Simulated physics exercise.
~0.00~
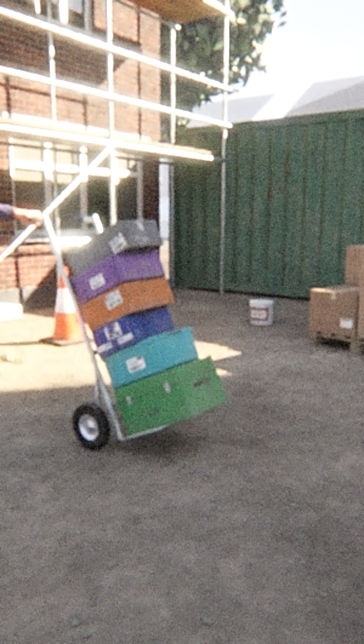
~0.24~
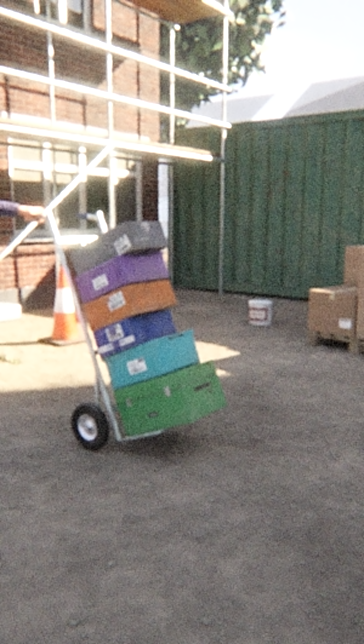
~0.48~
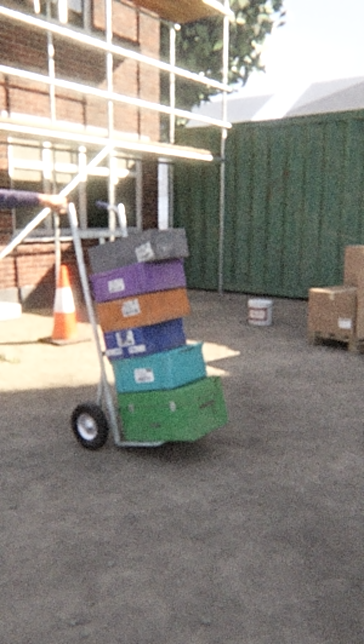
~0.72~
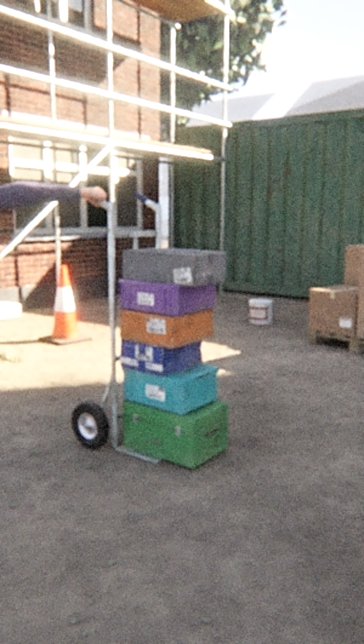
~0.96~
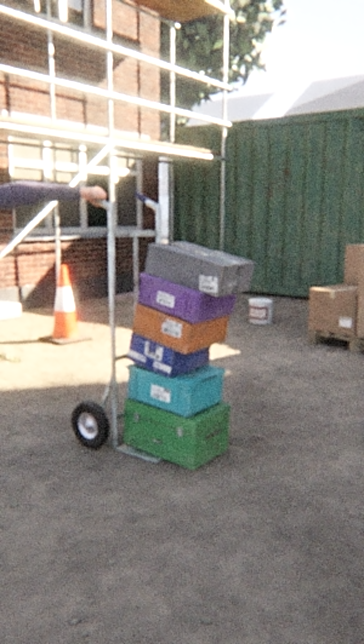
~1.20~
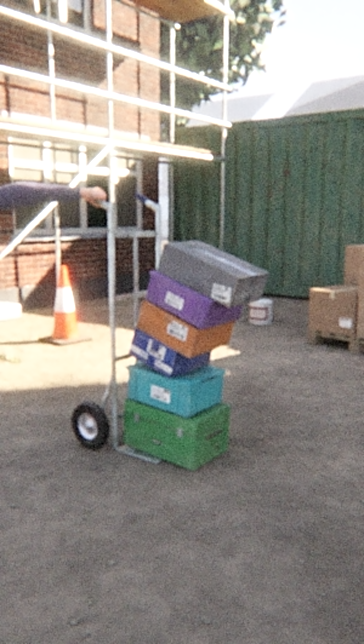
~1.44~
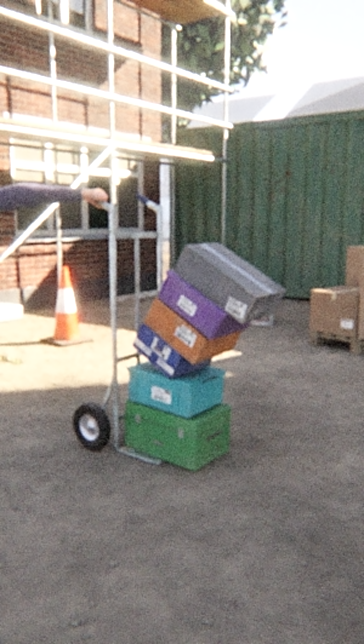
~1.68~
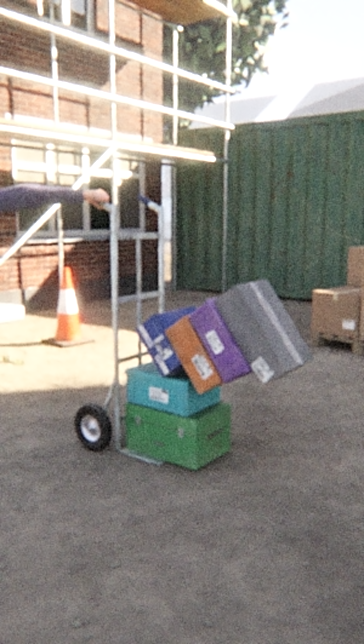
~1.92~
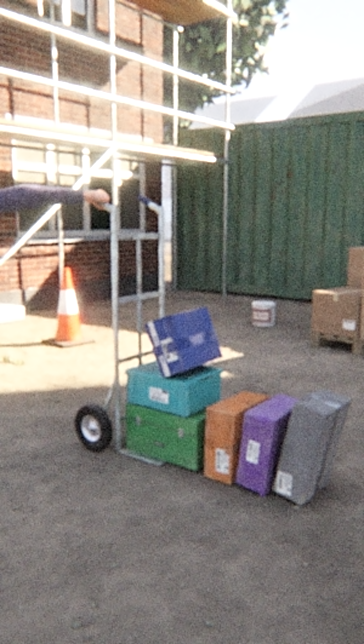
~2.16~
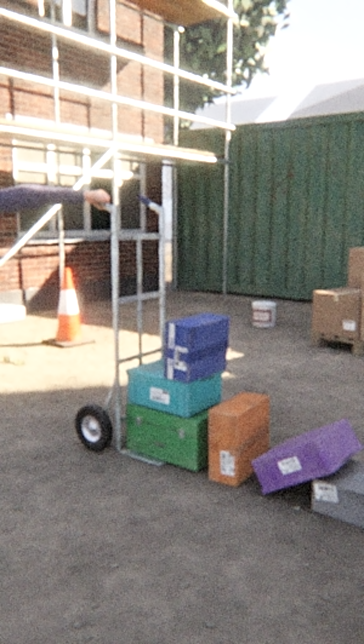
A two-wheeled hand truck, tilted back to the left, carries a leaning stack of boxes, grey on top, then purple, orange, blue, turquoise and green, in a yard seen from the side by a slightly swaying camera. Scaffolding, a brick building and a traffic cone stand at left, with a green fence and cartons behind at right. A hand on the handle swings the truck upright, setting the stack down. The upper four boxes then tip right together. The grey, purple and orange ones drop to the ground, while the blue one topples onto its end atop the turquoise and green boxes. Finally the orange box stands on end beside the truck, with purple and grey lying farther right.
